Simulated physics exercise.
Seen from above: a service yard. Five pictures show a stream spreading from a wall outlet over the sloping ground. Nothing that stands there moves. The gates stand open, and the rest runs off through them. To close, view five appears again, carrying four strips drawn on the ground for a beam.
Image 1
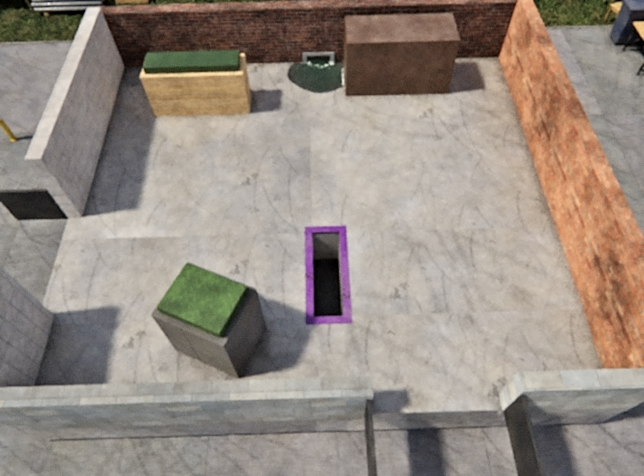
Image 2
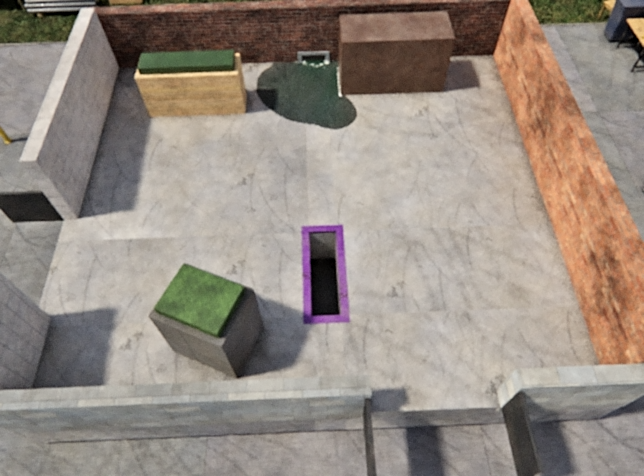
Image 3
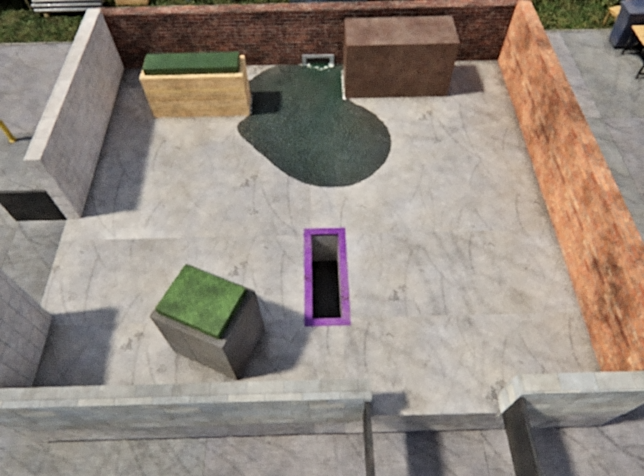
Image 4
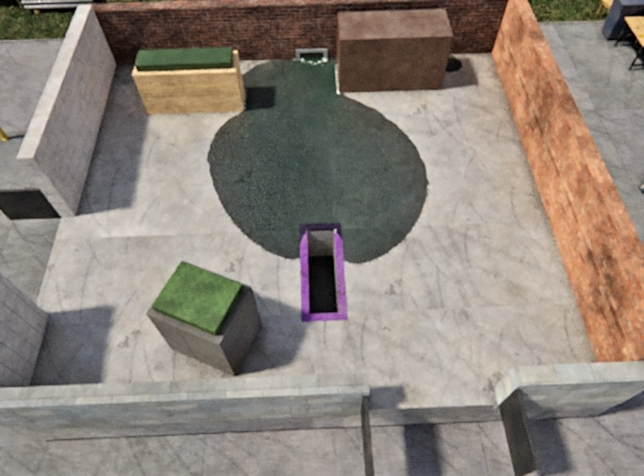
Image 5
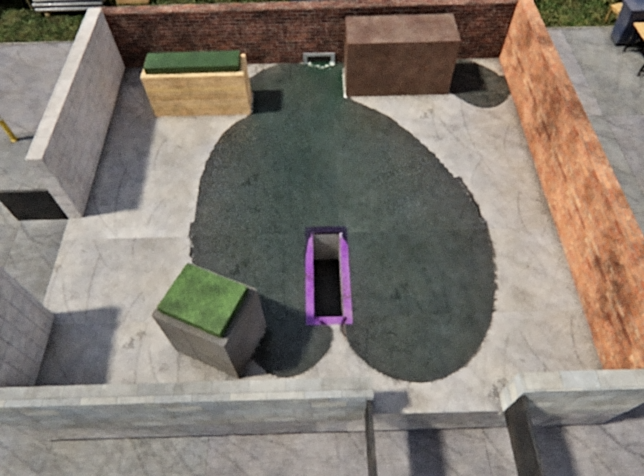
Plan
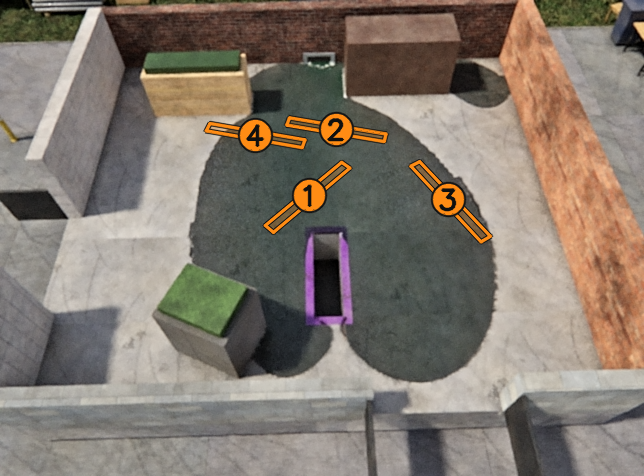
In a walled yard seen from above, dark liquid emerges from an opening in the brick back wall and spreads across the pale paving between large blocks, reaching the purple-edged gully and then surrounding much of it.
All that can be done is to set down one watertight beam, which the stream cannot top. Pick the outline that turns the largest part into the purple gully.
The best place is 3.
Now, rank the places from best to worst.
The order is 3, 4, 2, 1.
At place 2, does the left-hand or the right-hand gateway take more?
More leaves on the right.
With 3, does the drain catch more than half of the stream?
No, it does not.
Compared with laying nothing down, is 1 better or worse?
It is worse.
In orange, 1 from (269, 228) to (345, 165); 2 from (288, 121) to (385, 137); 3 from (415, 163) to (485, 239); 4 from (208, 127) to (303, 143).
For place 1, about 9 % of the stream goes into the purple gully, about 85 % out by the gates.
For place 2, about 14 % of the stream goes into the purple gully, about 83 % out by the gates.
For place 3, about 35 % of the stream goes into the purple gully, about 62 % out by the gates.
For place 4, about 24 % of the stream goes into the purple gully, about 71 % out by the gates.
